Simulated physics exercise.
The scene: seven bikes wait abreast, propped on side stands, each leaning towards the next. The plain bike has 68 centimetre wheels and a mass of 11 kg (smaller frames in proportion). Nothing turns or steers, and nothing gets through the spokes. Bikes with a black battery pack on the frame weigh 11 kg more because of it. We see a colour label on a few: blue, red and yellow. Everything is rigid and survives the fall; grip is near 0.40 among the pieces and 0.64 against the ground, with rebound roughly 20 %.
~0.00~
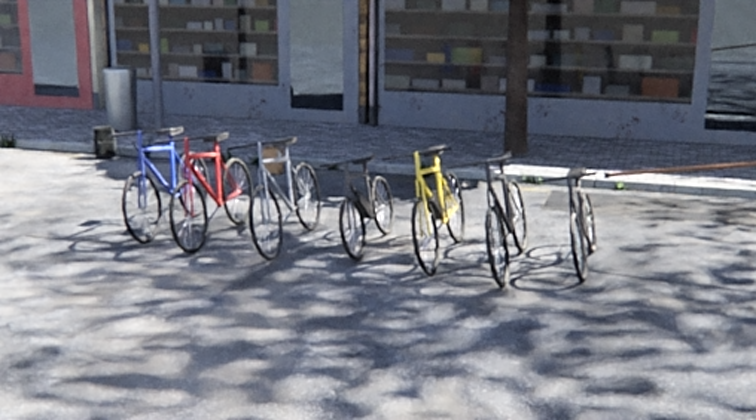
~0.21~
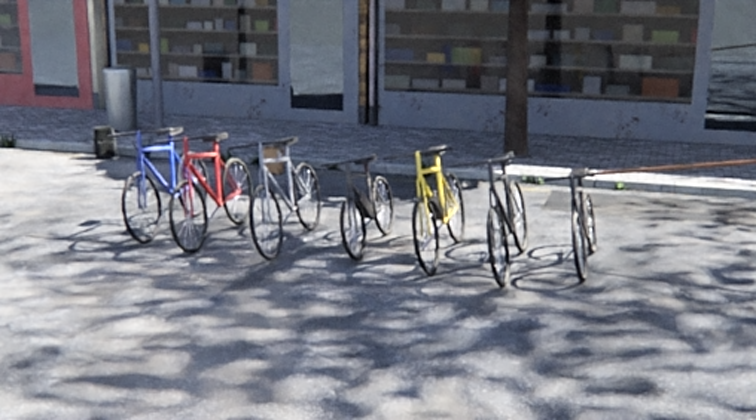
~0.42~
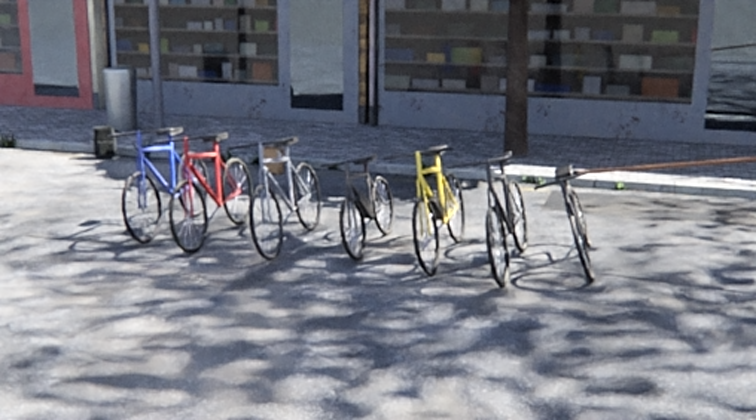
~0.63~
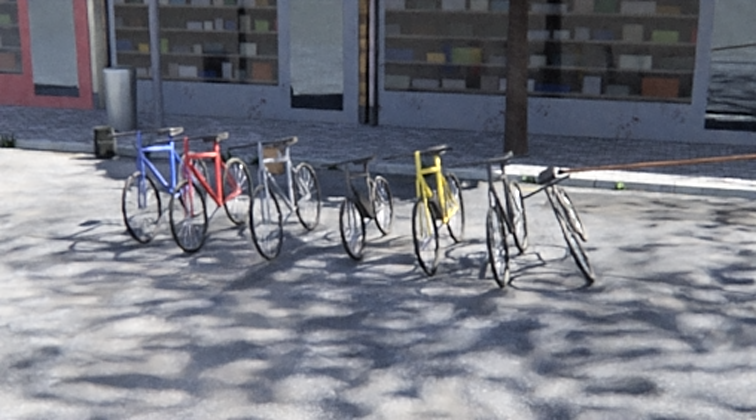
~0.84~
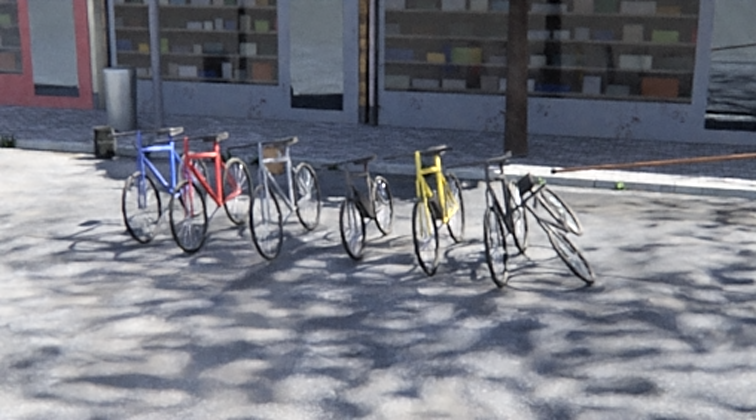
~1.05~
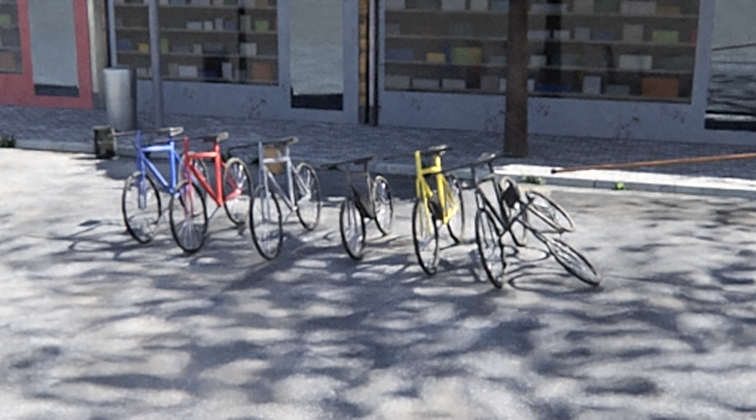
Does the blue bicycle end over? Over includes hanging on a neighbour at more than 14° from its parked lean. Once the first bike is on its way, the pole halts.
I expect it will go down.
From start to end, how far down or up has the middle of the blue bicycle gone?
About 20 cm lower.
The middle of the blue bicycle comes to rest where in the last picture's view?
In the final view it ends up around pixel (113, 195).
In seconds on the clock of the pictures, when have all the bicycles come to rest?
4.0 s, roughly.
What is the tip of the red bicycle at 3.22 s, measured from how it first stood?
Some 40 degrees.
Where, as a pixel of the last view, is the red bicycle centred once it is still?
End point in last frame: Roughly (135, 204).
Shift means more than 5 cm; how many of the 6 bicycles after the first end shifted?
Total tallied: 6.
After 2.08 s, 2 of the 6 other bicycles over; blue bicycle unmoved; yellow bicycle leaning 39°.
After 3.22 s, 5 of the 6 other bicycles over; blue bicycle leaning 6°; yellow bicycle leaning 68°.
At rest (4.3 s), 6 of the 6 other bicycles over; blue bicycle leaning 72°; red bicycle lying flat; yellow bicycle leaning 68°. Not one is left standing. As the last picture would show them, middles, blue bicycle near (113, 195), red bicycle near (135, 204).
